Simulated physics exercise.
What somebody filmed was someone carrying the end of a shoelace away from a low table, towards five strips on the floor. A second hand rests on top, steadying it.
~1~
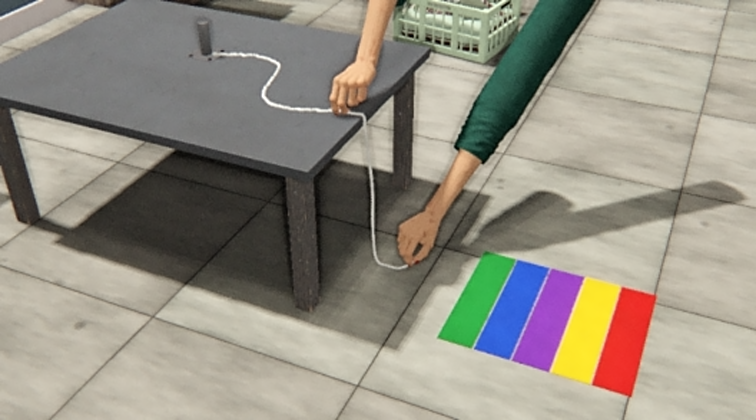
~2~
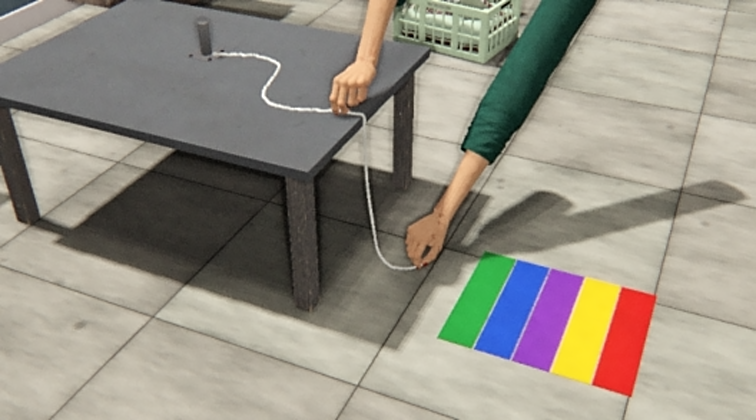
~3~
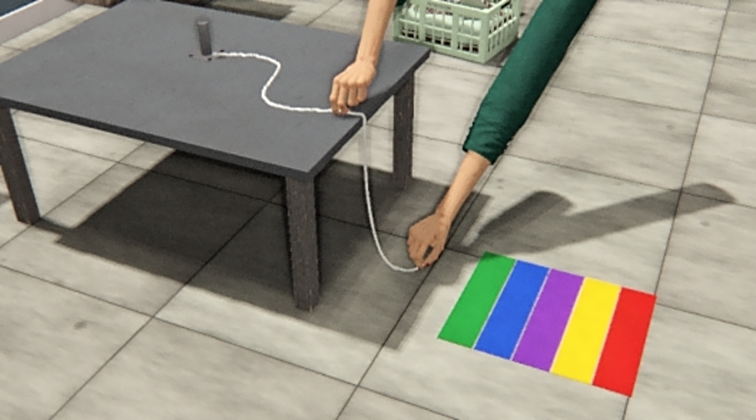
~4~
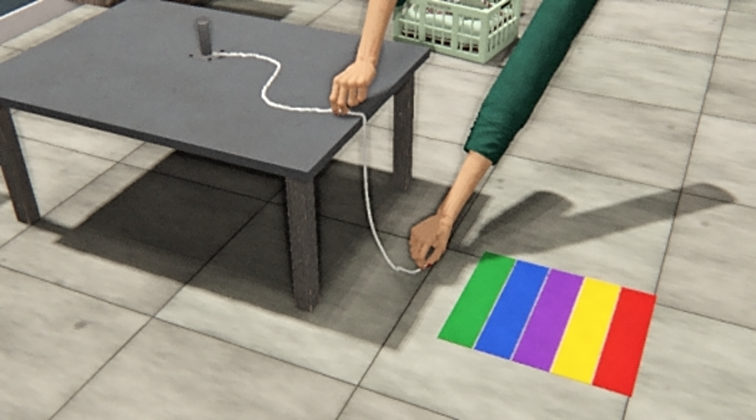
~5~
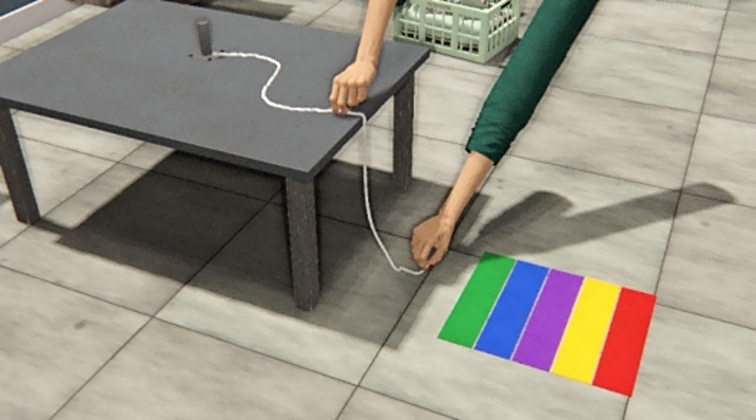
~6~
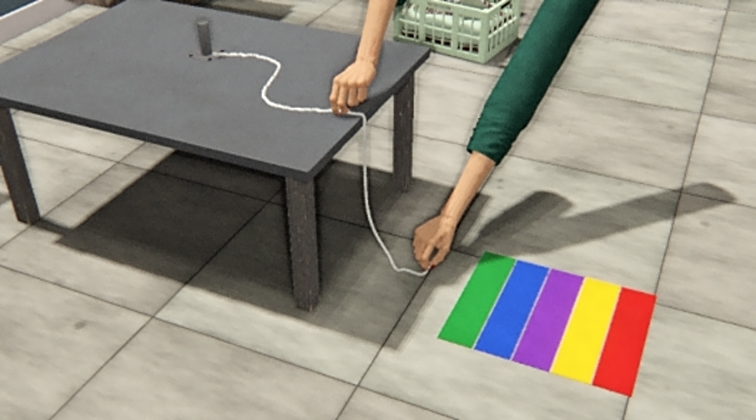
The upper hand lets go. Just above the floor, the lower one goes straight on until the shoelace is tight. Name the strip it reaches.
The yellow strip.
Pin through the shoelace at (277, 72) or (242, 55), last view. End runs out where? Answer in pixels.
It ends up at (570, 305) the first time and at (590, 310) the second time.
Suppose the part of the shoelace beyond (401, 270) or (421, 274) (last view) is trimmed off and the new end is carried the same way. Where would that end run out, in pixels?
For the first cut it's about (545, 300), and for the second about (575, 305).
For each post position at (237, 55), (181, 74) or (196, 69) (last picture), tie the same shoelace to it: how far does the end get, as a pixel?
Pixels, try by try: About (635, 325), (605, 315), (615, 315).
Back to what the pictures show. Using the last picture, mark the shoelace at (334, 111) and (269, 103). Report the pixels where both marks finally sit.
They finish close to (397, 136) and close to (342, 99).
A little later, end near (535, 295); over blue.
Next, end near (573, 306); over purple.
When it is tight, end near (595, 312); over yellow. It gets as far as the yellow strip.
